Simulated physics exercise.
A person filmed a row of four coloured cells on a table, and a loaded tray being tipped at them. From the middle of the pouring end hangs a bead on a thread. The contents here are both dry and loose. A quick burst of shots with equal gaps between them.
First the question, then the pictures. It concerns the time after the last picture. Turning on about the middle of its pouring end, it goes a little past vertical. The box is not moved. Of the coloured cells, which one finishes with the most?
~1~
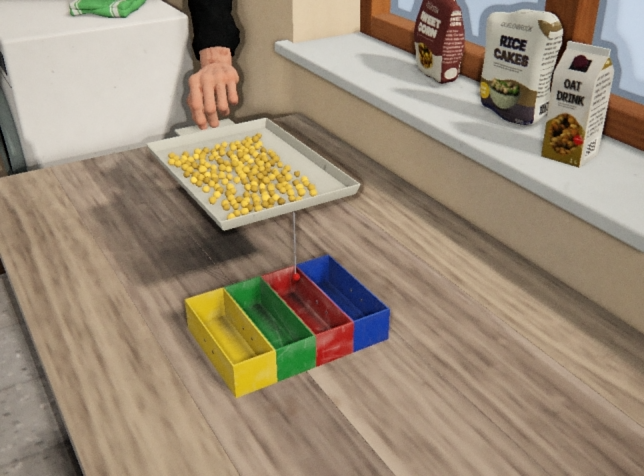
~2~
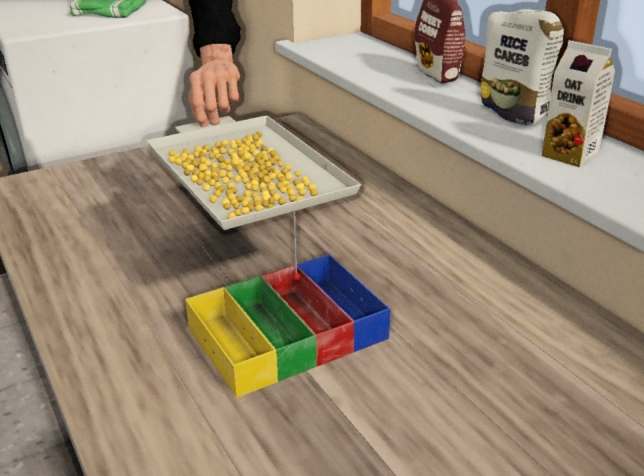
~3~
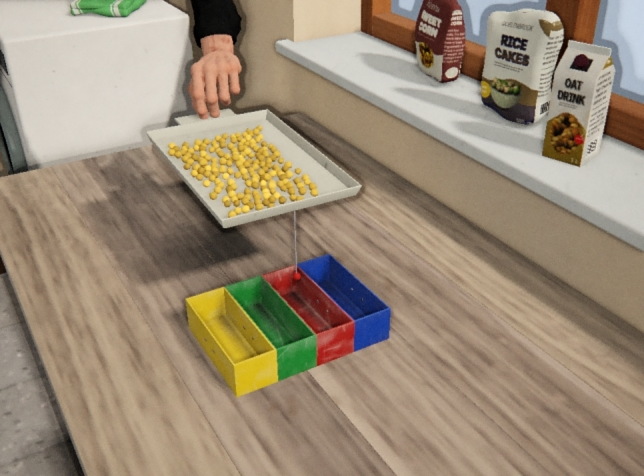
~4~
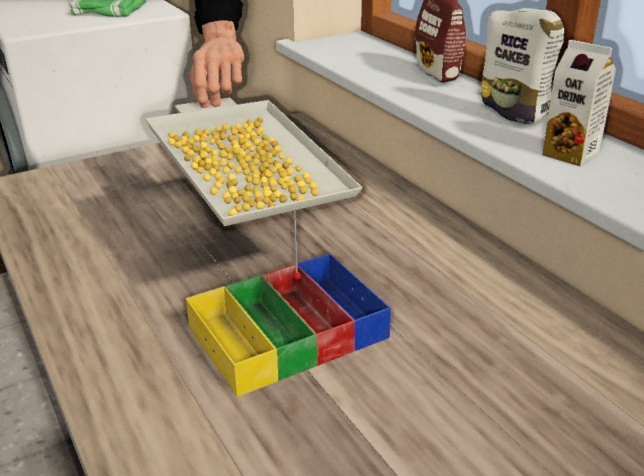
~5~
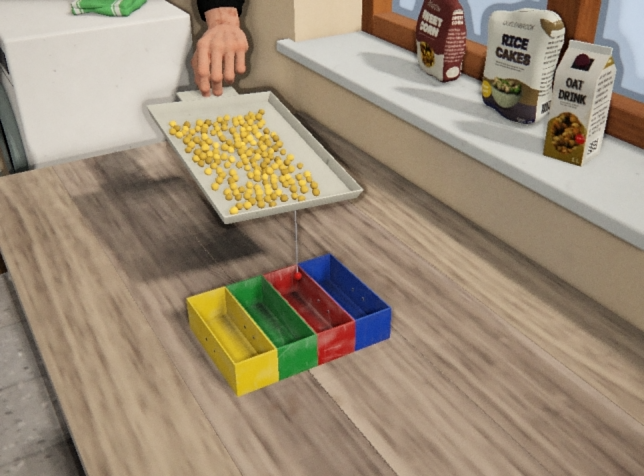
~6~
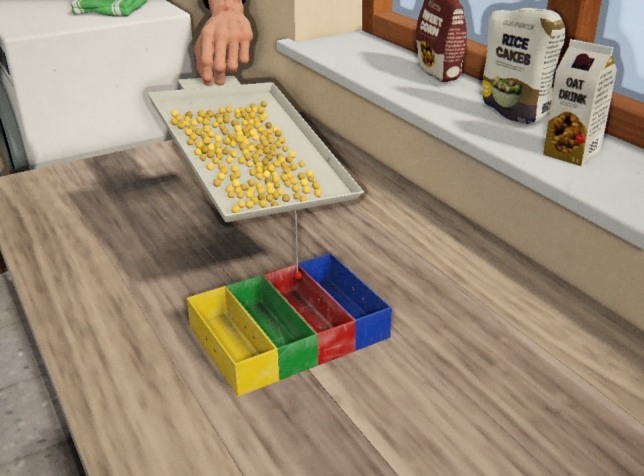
The blue cell finishes with the most.
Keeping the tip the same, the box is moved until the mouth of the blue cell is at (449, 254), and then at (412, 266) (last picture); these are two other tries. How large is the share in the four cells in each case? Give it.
You'd see roughly 90 per cent first and roughly 100 per cent second.
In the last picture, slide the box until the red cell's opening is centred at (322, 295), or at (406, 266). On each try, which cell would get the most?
First: Blue. Second: The cell in green.
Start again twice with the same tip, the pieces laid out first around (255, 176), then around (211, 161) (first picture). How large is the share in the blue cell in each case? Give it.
Near 40 and 40 percent respectively.
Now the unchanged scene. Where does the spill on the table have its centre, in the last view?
The centre sits close to (400, 298).
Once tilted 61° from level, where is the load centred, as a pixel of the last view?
The load is centred near (319, 179).
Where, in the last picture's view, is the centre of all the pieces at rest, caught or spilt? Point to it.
I'd place the middle at about (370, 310).
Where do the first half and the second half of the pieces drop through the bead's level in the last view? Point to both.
(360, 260), then (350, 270).
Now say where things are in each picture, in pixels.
In the first frame, corners of the pouring end near (223, 220) and (355, 184), level; middle of the load near (246, 170), puffed corn balls; bead on its thread near (296, 277); yellow cell near (255, 371); green cell near (296, 356); red cell near (334, 341); blue cell near (371, 327).
In the second frame, corners of the pouring end near (224, 219) and (356, 184), level; middle of the load near (246, 169).
In the third frame, corners of the pouring end near (224, 218) and (357, 185), tipped barely, lowest at the right corner; middle of the load near (247, 165).
In the fourth frame, corners of the pouring end near (225, 216) and (357, 186), tipped a little, lowest at the right corner; middle of the load near (247, 159).
In the fifth frame, corners of the pouring end near (226, 214) and (358, 188), tipped a little, lowest at the right corner; middle of the load near (248, 154).
In the sixth frame, corners of the pouring end near (228, 213) and (359, 190), tipped clearly, lowest at the right corner; middle of the load near (251, 149); yellow cell near (257, 369); green cell near (298, 354); red cell near (336, 340); blue cell near (373, 326).
Shortly afterwards, tray tipped steeply; the bulk on the tray; only a few in the blue cell; a little falling or outside the box.
Next, tray tipped past a quarter turn; only a few on the tray; near a quarter in the blue cell; a little in the red cell; near two thirds falling or outside the box.
Some moments later, tray tipped past a quarter turn; near a third in the blue cell; a little in the red cell; only a few in the yellow cell; near half falling or outside the box.
In the end, tray tipped past a quarter turn; near a third in the blue cell; a little in the red cell; only a few in the yellow cell; none at all in the green cell; near half outside the box.
